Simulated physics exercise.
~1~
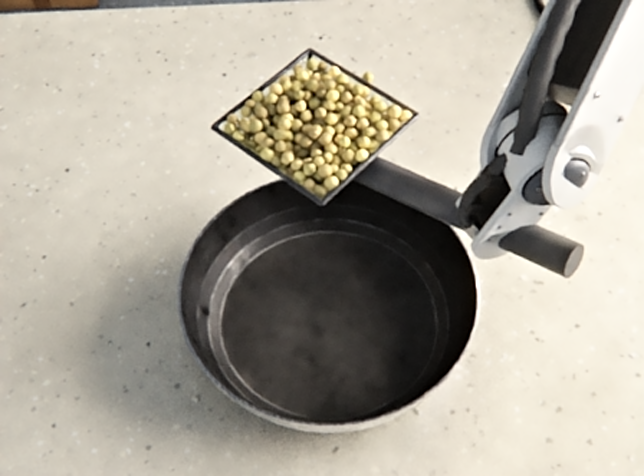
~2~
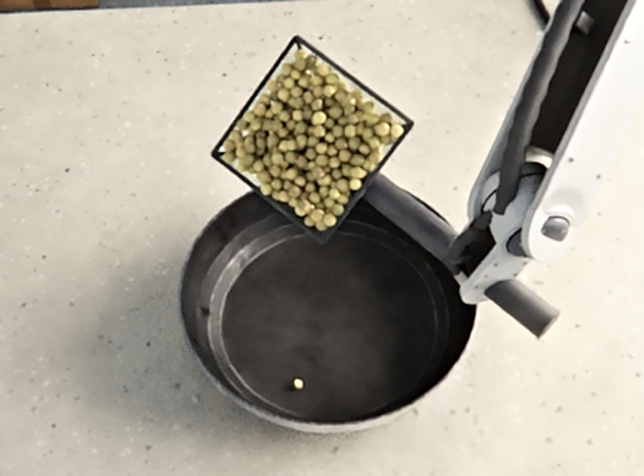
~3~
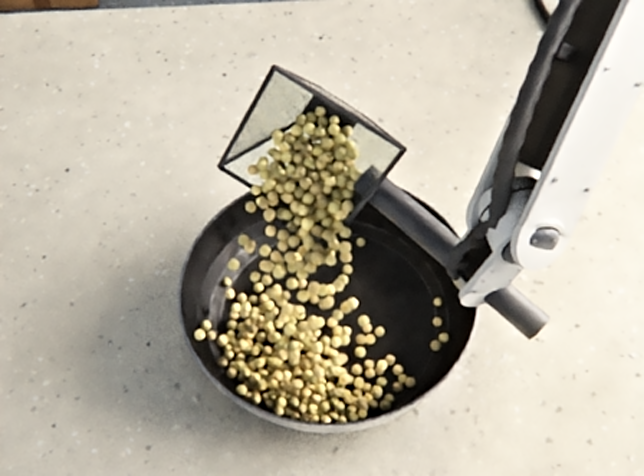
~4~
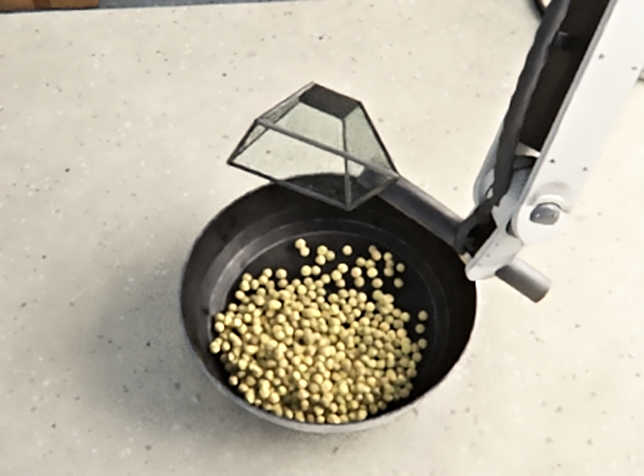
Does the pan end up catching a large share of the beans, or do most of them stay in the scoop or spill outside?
The pan catches a large share of the beans. The scoop is empty by the end, and the beans lie in a broad pile inside the pan.
